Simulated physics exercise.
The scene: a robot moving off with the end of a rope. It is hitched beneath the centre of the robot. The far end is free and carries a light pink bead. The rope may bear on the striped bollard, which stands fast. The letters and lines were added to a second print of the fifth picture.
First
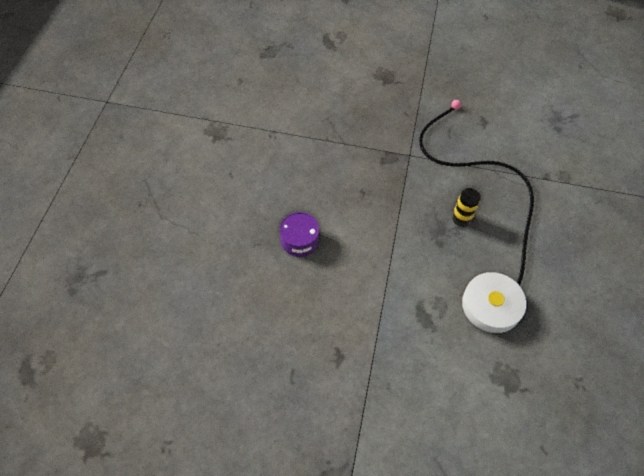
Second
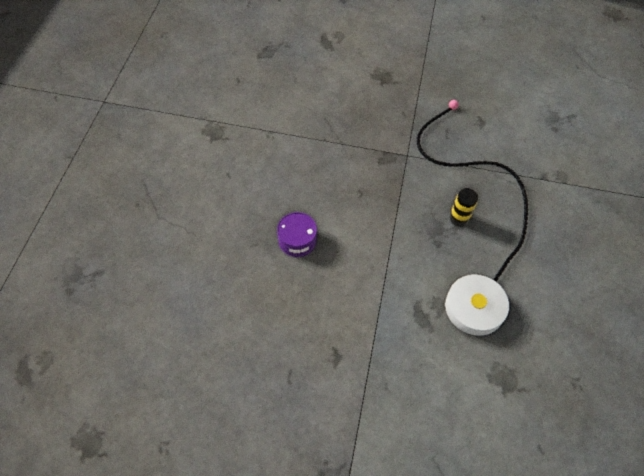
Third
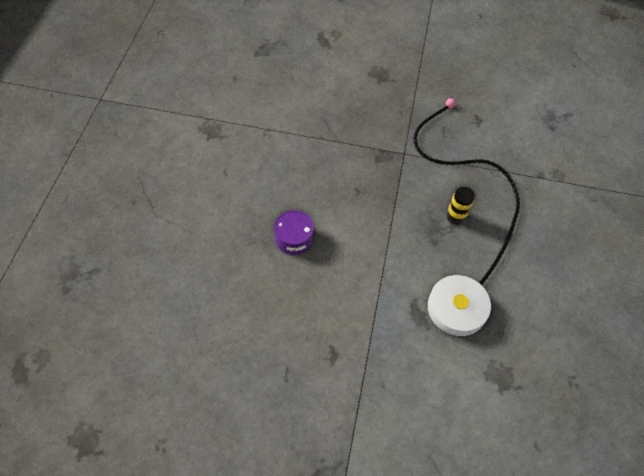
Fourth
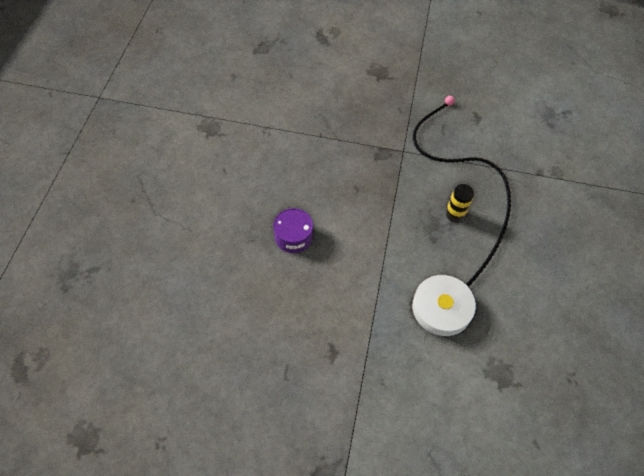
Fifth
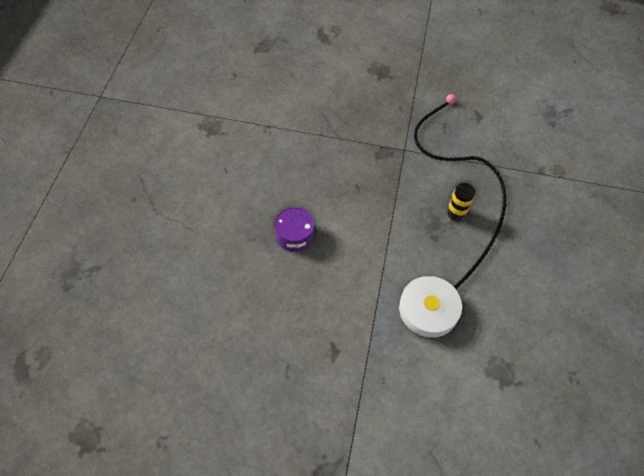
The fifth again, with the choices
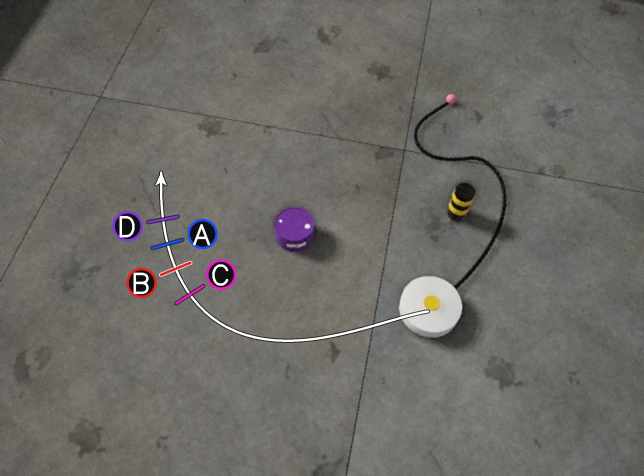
On a stained grey concrete floor, a white round robot with a yellow centre sits near a striped bollard and a purple tub, with a black rope curving from it to a pink bead. The robot slides steadily left, and the rope's lower part swings left with it while the bead stays almost still.
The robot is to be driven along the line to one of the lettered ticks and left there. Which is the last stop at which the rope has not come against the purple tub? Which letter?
No farther than A.
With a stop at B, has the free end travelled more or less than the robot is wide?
More.
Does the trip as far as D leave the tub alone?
For that mark, no.
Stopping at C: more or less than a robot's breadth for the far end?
More.
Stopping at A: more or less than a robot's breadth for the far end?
By then, more.
On the copy, A at (168, 244); B at (176, 269); C at (190, 295); D at (163, 219); the route from (428, 311) via (219, 323) to (161, 173).
On A. First, robot (317, 335), middle of the rope (461, 225), free end (451, 99).
Then, robot (208, 312), middle of the rope (398, 257), free end (447, 141).
Finally, robot (165, 239), middle of the rope (358, 255), free end (455, 167); only the bollard has been touched, if anything.
By contrast, B is safe but short; C is safe but short; D brings the rope against the tub.
